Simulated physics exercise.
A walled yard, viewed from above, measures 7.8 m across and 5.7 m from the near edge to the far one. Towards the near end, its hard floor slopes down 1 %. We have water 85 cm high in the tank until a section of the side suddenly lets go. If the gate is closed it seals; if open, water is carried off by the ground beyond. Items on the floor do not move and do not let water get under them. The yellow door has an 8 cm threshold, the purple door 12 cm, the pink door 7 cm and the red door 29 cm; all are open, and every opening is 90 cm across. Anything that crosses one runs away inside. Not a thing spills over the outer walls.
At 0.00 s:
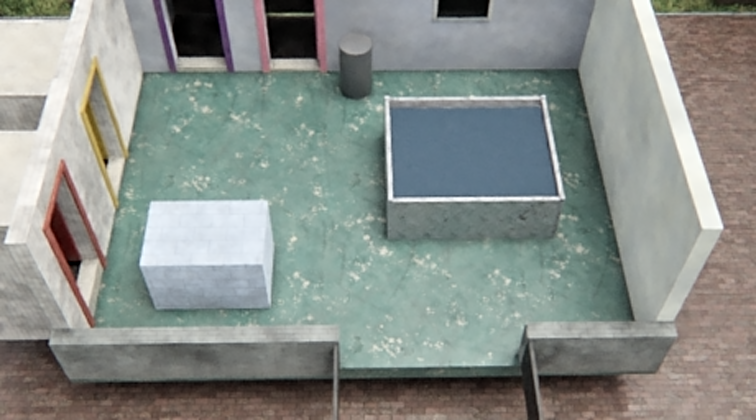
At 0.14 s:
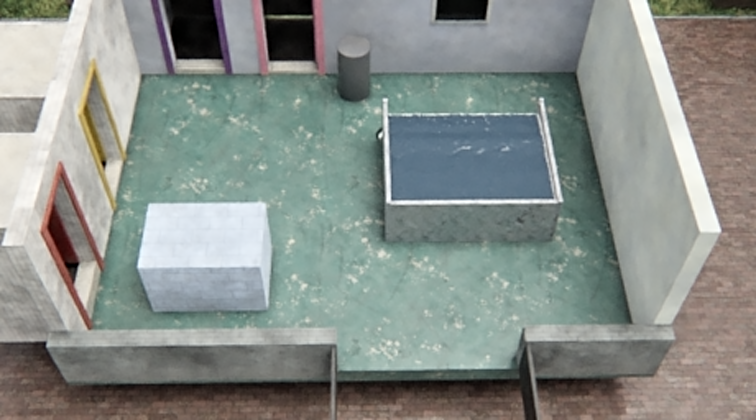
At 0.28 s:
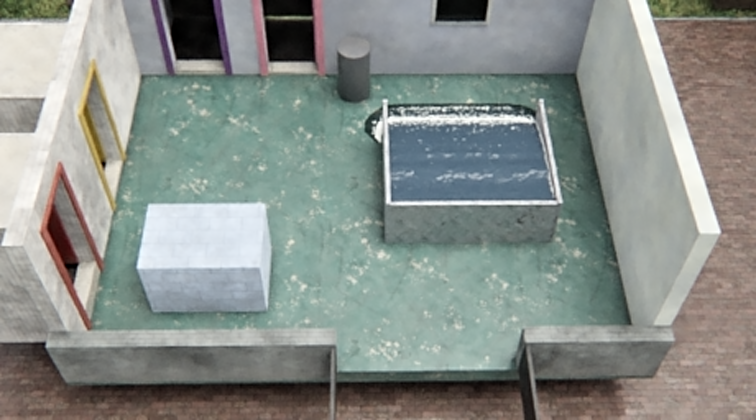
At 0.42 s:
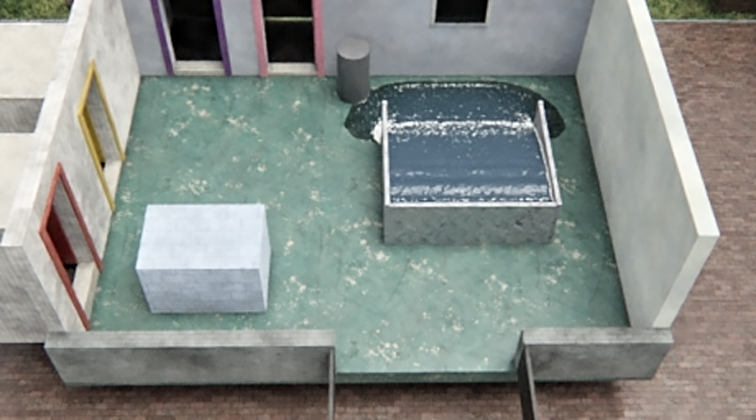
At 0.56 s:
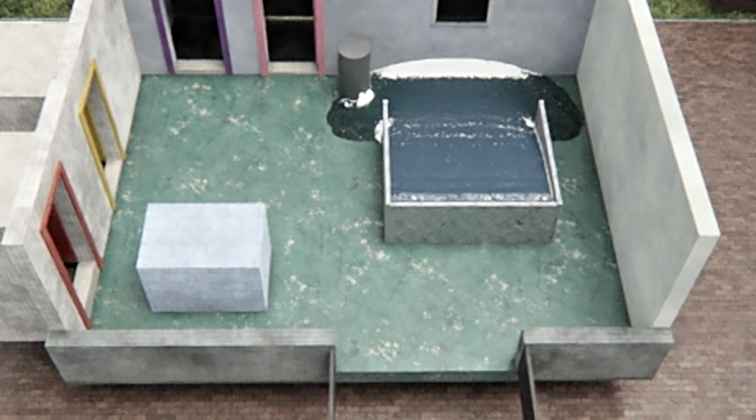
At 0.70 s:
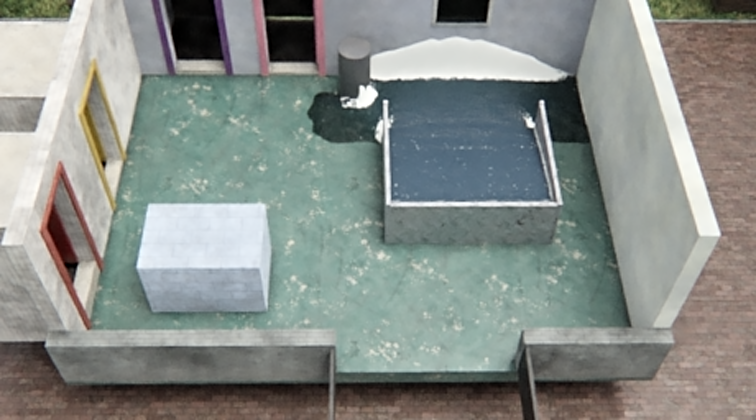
In the video, a raised rectangular tank of dark water stands in a walled yard with a pale block and a grey cylinder; its far side opens, and water pours out, spreads sideways, and splashes white against the back wall.
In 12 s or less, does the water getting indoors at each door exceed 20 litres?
Yellow door: The total grows larger than the cap. Purple door: The total remains smaller than the cap. Pink door: The total remains smaller than the cap. Red door: The total remains smaller than the cap.
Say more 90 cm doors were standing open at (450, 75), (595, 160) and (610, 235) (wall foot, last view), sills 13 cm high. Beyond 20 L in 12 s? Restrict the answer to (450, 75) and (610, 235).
Door 1: Limit broken; door 2: Limit not reached.
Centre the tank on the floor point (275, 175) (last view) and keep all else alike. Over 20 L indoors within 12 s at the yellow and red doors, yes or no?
Yellow gets no more than that, red gets no more than that.
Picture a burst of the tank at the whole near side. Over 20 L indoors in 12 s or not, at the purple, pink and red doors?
Then it goes purple fine, pink fine, red fine.
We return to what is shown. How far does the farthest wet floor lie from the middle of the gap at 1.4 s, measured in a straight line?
Some 4.2 metres from the gap.
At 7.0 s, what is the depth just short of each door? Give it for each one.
Centimetres: Yellow 10 / purple 5 / pink 8 / red 10.
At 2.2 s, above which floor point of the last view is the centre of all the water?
Near (453, 129).
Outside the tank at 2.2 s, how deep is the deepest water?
Around 56 centimetres.
After 1.4 s water covers 20 % of the floor and is deepest (68 cm) near (565, 77); yellow door not reached, purple door not reached, pink door 8 cm at the sill, 0 L in, red door not reached.
After 2.2 s water covers 40 % of the floor and is deepest (56 cm) near (565, 77); yellow door not reached, purple door 3 cm at the sill, 0 L in, pink door 7 cm at the sill, 1 L in, red door not reached.
After 3.5 s water covers 75 % of the floor and is deepest (44 cm) near (607, 343); yellow door 18 cm at the sill, 8 L in, purple door 2 cm at the sill, 0 L in, pink door 3 cm at the sill, 1 L in, red door not reached.
After 7.0 s water covers 95 % of the floor and is deepest (20 cm) near (375, 91); yellow door 10 cm at the sill, 50 L in, purple door 5 cm at the sill, 0 L in, pink door 8 cm at the sill, 2 L in, red door 10 cm at the sill, 0 L in.
After 12.0 s water covers 100 % of the floor and is deepest (14 cm) near (83, 358); yellow door 10 cm at the sill, 75 L in, purple door 7 cm at the sill, 0 L in, pink door 9 cm at the sill, 8 L in, red door 13 cm at the sill, 0 L in.
